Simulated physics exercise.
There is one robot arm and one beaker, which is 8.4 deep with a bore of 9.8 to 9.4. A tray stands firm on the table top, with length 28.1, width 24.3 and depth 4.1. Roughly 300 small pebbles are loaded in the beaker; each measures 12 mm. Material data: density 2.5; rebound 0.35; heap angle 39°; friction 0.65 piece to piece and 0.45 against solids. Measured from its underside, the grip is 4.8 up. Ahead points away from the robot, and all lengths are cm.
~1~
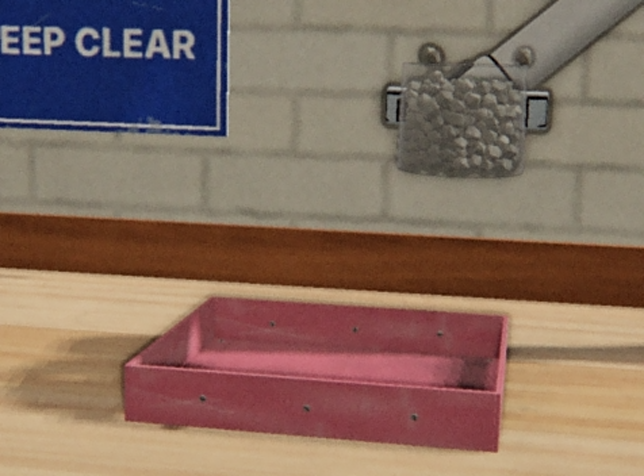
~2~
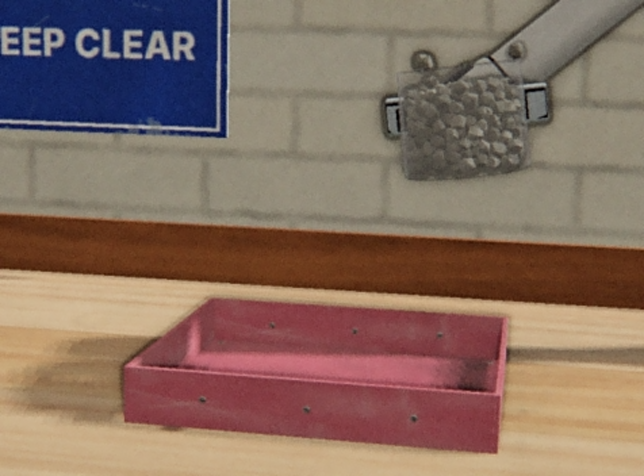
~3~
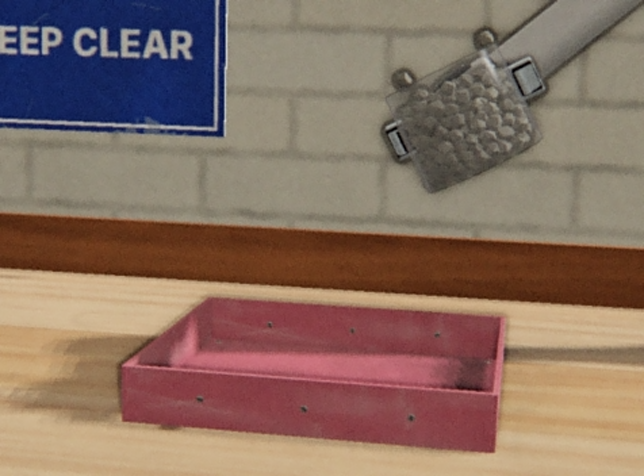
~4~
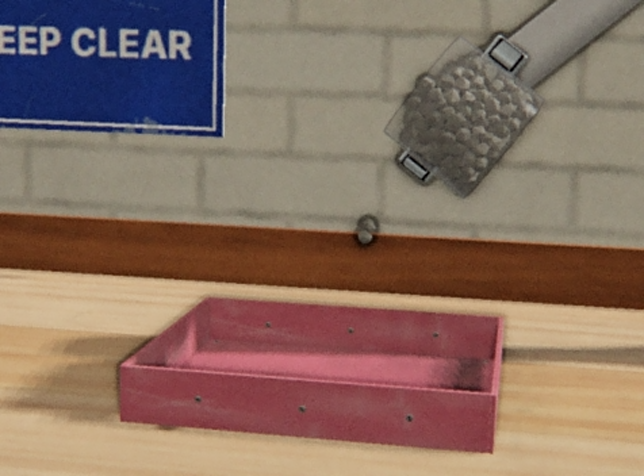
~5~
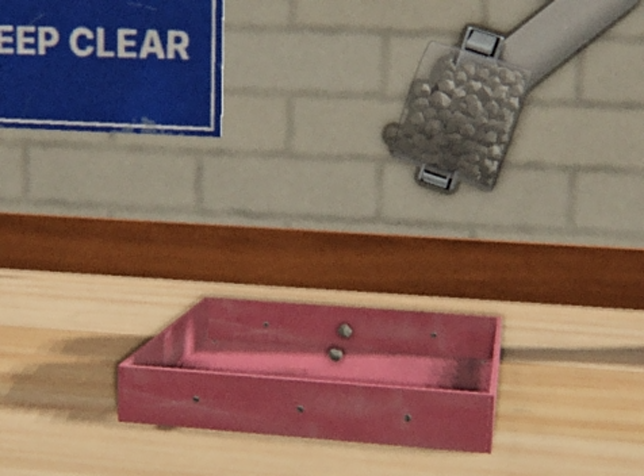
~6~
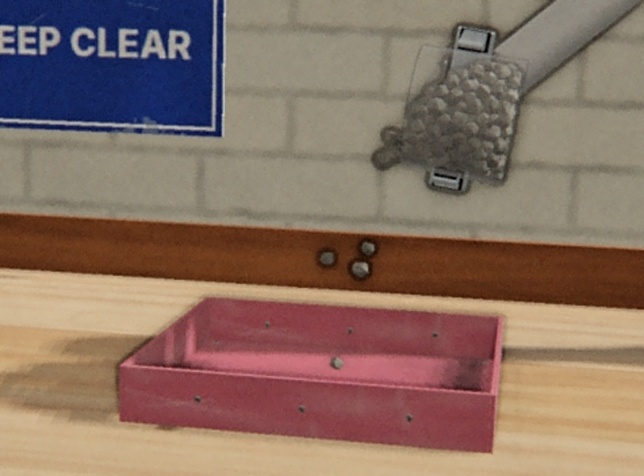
Above a pink tray, a robot arm tilts a clear beaker and a few pebbles drop.
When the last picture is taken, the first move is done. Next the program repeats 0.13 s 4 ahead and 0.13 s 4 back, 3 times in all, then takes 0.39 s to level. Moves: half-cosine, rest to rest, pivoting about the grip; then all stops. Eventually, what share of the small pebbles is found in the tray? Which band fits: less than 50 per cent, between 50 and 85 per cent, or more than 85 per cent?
It falls between 50 and 85 per cent.
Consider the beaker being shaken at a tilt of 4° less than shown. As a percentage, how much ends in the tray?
55 %.
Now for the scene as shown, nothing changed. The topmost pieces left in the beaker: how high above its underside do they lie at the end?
I'd say close to 6.0 cm.
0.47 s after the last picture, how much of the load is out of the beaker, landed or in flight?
About 45 per cent.
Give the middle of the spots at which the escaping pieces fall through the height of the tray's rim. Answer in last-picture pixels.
Estimated centre near (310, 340) in pixels.
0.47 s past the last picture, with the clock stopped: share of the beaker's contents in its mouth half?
Share in the mouth half: About 65 %.
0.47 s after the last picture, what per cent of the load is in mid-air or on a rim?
Some 7 percent.
Then, 0.47 s later, tilted 82° forward, highest piece 24 above the table; 164 in the beaker, 113 in the tray, 20 in flight or on a rim.
Then, 0.94 s later, tilted 54° forward, highest piece 23 above the table; 195 in the tray, 100 in the beaker, 2 in flight or on a rim.
Then, 1.37 s later, level, highest piece 25 above the table; 198 in the tray, 99 in the beaker.
Then, 2.42 s later, level, highest piece 25 above the table; 198 in the tray, 99 in the beaker.
At rest, 198 in the tray, 99 in the beaker. That is 67 % in the tray.
